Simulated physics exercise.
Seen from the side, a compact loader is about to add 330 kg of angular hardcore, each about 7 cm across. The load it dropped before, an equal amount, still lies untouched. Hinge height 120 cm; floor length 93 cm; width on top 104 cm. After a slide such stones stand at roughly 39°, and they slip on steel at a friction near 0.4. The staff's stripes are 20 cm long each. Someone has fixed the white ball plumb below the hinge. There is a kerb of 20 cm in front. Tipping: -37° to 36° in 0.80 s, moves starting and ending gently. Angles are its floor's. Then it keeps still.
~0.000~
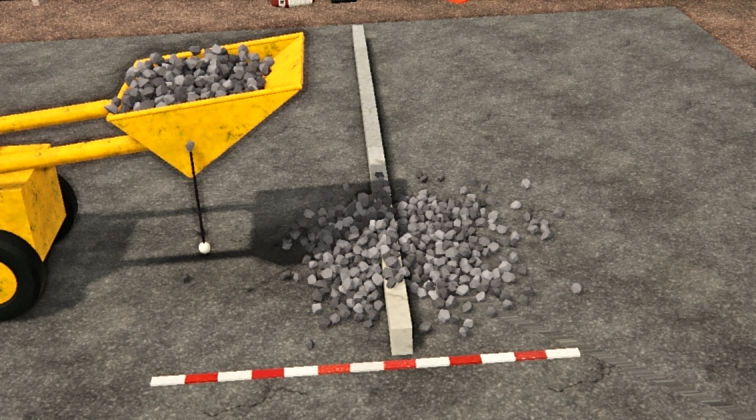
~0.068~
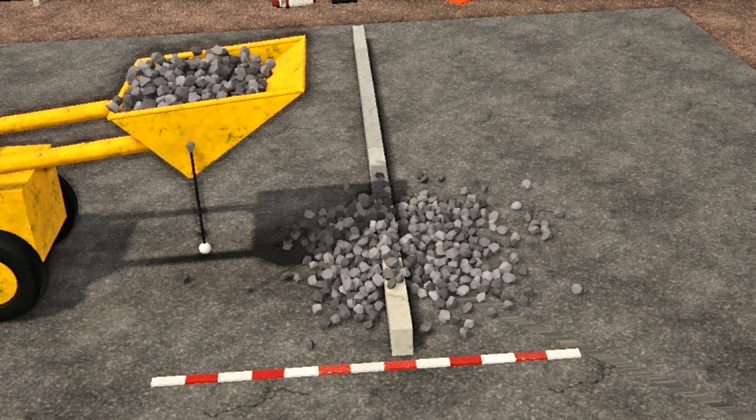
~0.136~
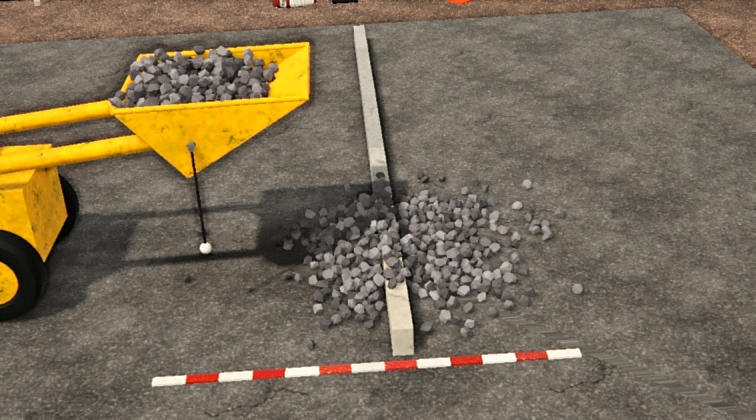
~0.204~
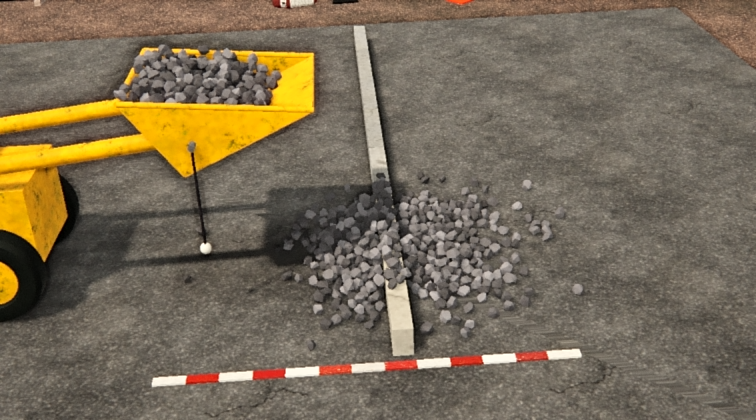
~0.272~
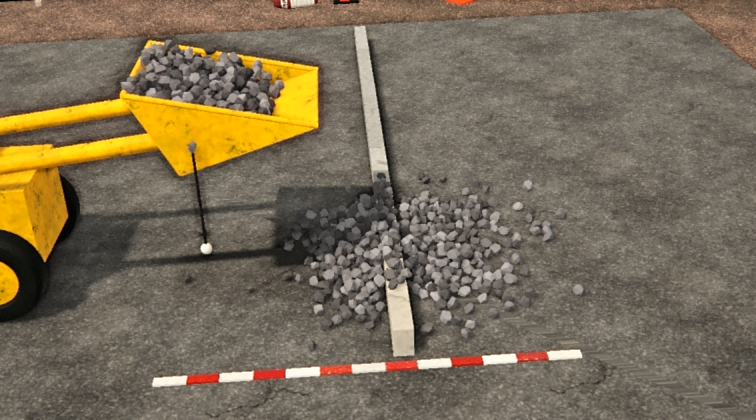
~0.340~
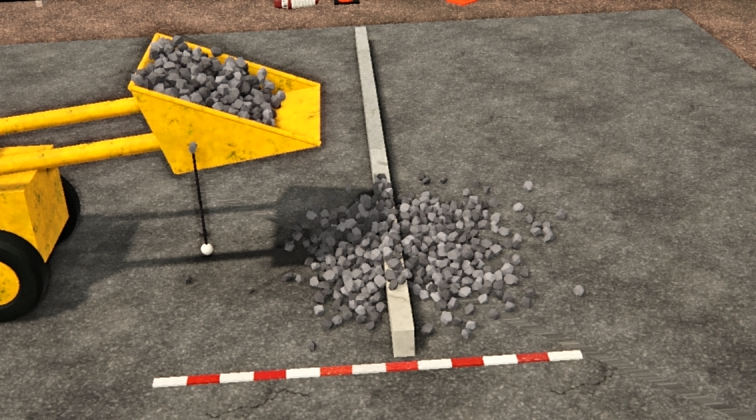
At the start, a yellow loader at left holds a bucket of grey stones beside a scattered stone pile lying across a pale kerb. The bucket gradually tilts forward, its right edge lowering as its back rises, and the stones inside slope down to the right while the pile stays still.
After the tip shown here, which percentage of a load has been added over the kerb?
Roughly 4 out of 100.
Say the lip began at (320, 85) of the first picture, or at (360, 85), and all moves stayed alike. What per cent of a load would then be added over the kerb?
Case one about 15 %, case two about 60 %.
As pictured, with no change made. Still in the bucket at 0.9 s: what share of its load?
Roughly 95 per cent remains inside.
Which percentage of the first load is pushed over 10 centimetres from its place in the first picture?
Close to 0 in a hundred of them.
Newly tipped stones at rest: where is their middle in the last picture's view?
I'd put their centre close to (334, 239).
After 0.6 s the floor is at 25°; in per cent of one load, 100 in the bucket, 52 on this side of the kerb, 48 over the kerb; the foremost stones are at (546, 228).
After 0.9 s the floor is at 36°; in per cent of one load, 93 in the bucket, 59 on this side of the kerb, 48 over the kerb; the foremost stones are at (546, 228).
After 1.2 s the floor is at 36°; in per cent of one load, 41 in the bucket, 111 on this side of the kerb, 48 over the kerb; the foremost stones are at (546, 228).
After 3.9 s the floor is at 36°; in per cent of one load, 0 in the bucket, 148 on this side of the kerb, 52 over the kerb; the foremost stones are at (546, 228). Net gain over the kerb, 4.
